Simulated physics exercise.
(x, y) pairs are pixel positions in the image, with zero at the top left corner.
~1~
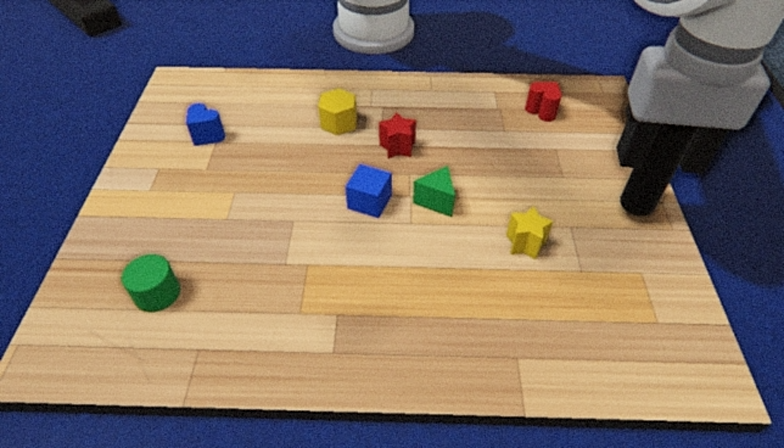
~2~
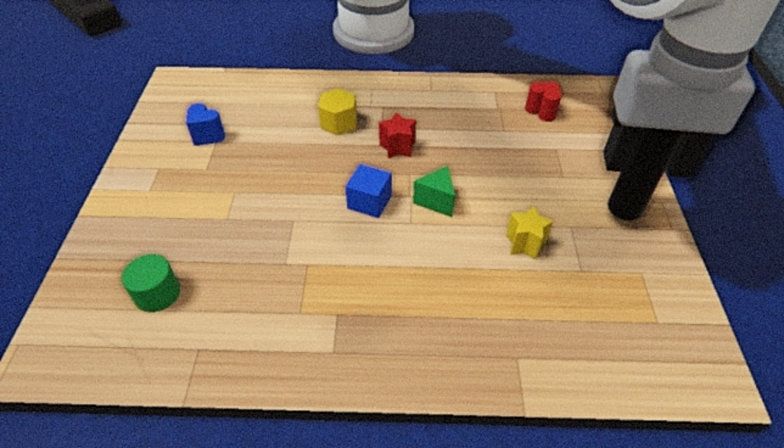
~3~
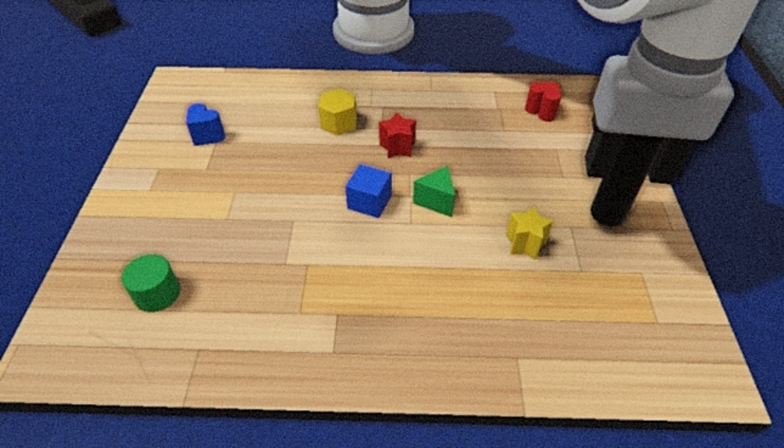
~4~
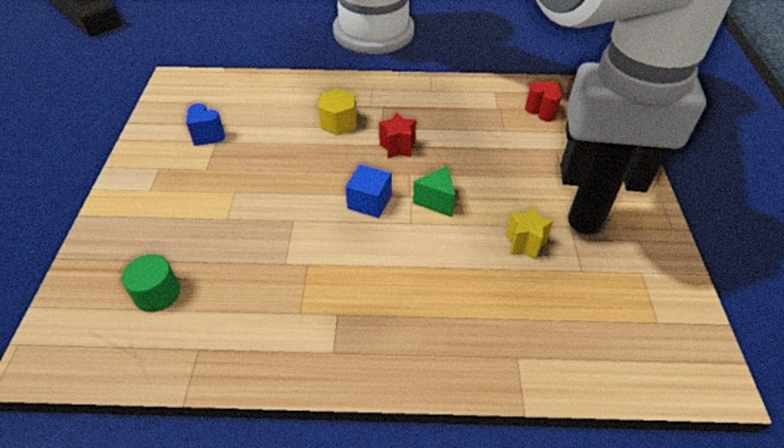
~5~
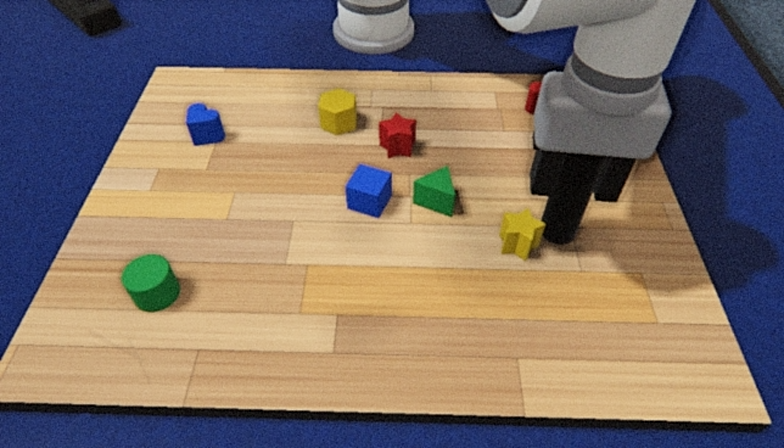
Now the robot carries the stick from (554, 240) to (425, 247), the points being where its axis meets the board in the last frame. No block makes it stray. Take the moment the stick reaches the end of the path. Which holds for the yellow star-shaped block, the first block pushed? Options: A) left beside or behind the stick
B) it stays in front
B (it stays in front)
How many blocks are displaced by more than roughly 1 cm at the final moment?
Most likely one.
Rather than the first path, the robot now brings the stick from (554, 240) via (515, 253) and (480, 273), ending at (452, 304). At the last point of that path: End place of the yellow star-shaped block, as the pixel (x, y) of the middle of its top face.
The middle of its top is at (466, 224).
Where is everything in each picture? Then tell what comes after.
Stick's lower end at (637, 205); green three-sided block at (439, 180); yellow star-shaped block at (532, 221), in the first frame.
Stick at (624, 209); blocks still, in the second frame.
Stick at (607, 215); blocks still, in the third frame.
Stick at (585, 223); blocks still, in the fourth frame.
Stick at (557, 232); green three-sided block at (439, 180); yellow star-shaped block at (523, 222), in the fifth frame.
On the path given first. One third of the way, stick at (514, 236); yellow star-shaped block at (481, 221), turned 20° clockwise.
Two thirds of the way, stick at (470, 237); yellow star-shaped block at (439, 223), turned 30° clockwise.
At the end, stick at (426, 239); green three-sided block still; yellow star-shaped block at (393, 224), turned 35° clockwise.
